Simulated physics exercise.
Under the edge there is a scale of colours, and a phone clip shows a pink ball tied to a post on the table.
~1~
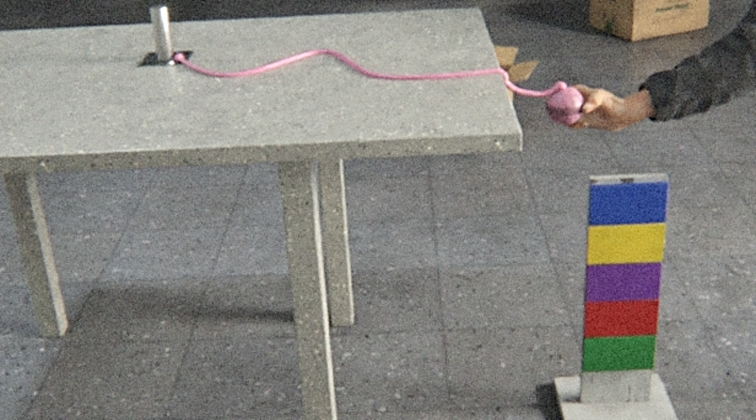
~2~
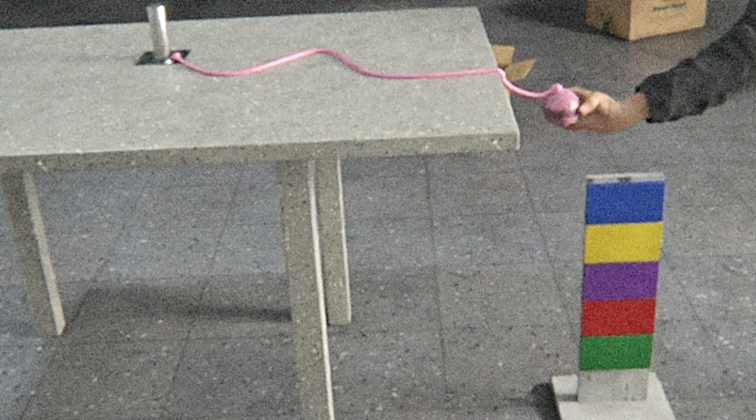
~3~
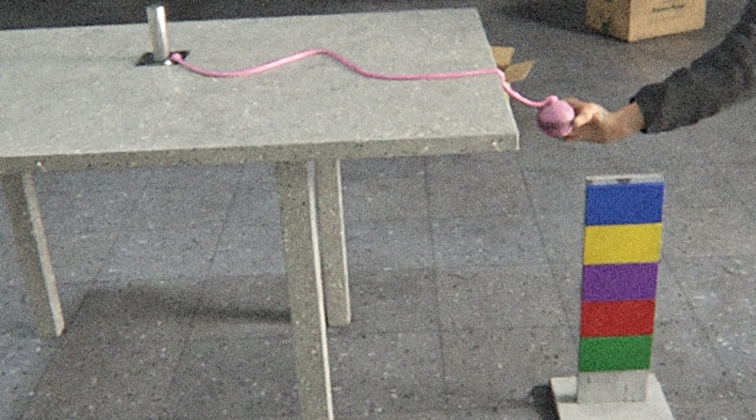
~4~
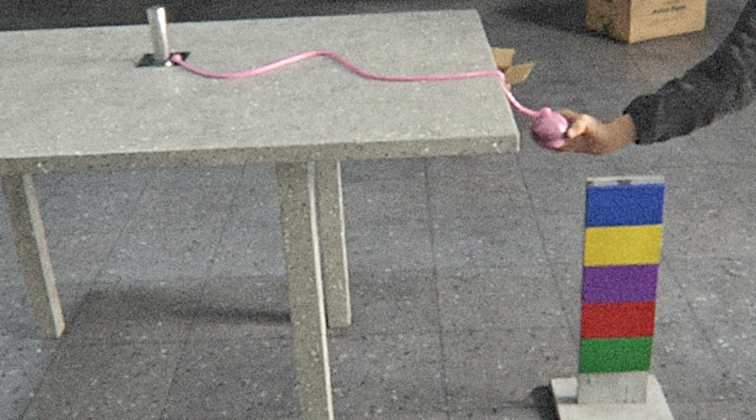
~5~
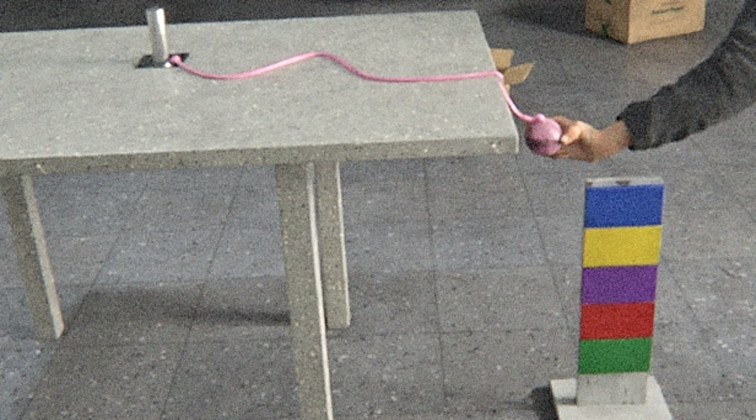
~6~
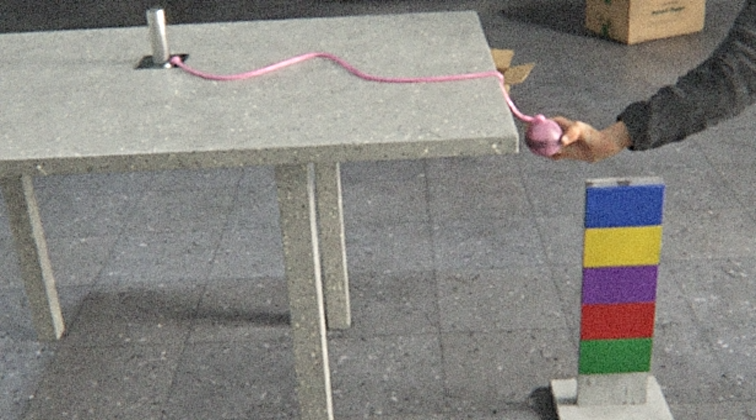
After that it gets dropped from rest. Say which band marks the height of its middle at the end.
The yellow band marks it.
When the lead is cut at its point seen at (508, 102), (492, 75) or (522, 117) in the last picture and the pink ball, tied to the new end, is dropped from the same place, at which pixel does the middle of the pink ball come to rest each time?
Respectively (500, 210), (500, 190) and (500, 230).
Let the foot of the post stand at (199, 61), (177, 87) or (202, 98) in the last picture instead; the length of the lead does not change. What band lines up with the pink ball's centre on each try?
First try: Purple; second try: Purple; third try: Red.
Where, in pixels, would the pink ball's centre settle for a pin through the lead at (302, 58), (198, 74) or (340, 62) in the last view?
Going through the three tries, you get (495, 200), (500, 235) and (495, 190).
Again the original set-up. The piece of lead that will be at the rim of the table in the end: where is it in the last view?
That would be the bit at (390, 81).
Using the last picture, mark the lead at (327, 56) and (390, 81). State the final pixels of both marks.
To (380, 63) for the first and to (496, 72) for the second.
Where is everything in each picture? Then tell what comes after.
In the first frame, pink ball (564, 106); blue (629, 205); yellow (626, 245); purple (624, 283); red (622, 320); green (619, 354).
In the second frame, pink ball (561, 108); lead through (191, 67) (262, 67) (332, 53) (372, 75) (472, 73).
In the third frame, pink ball (556, 119).
In the fourth frame, pink ball (549, 131); lead through (191, 69) (262, 70) (332, 55) (372, 77) (471, 75).
In the fifth frame, pink ball (543, 137).
In the sixth frame, pink ball (543, 138); lead through (191, 71) (261, 71) (331, 57) (371, 78) (471, 77).
A little later, ball near (533, 228); level with blue.
Next, ball near (478, 244); level with yellow.
Later still, ball near (512, 249); level with yellow.
When it is over, ball near (501, 248); level with yellow. The yellow one.
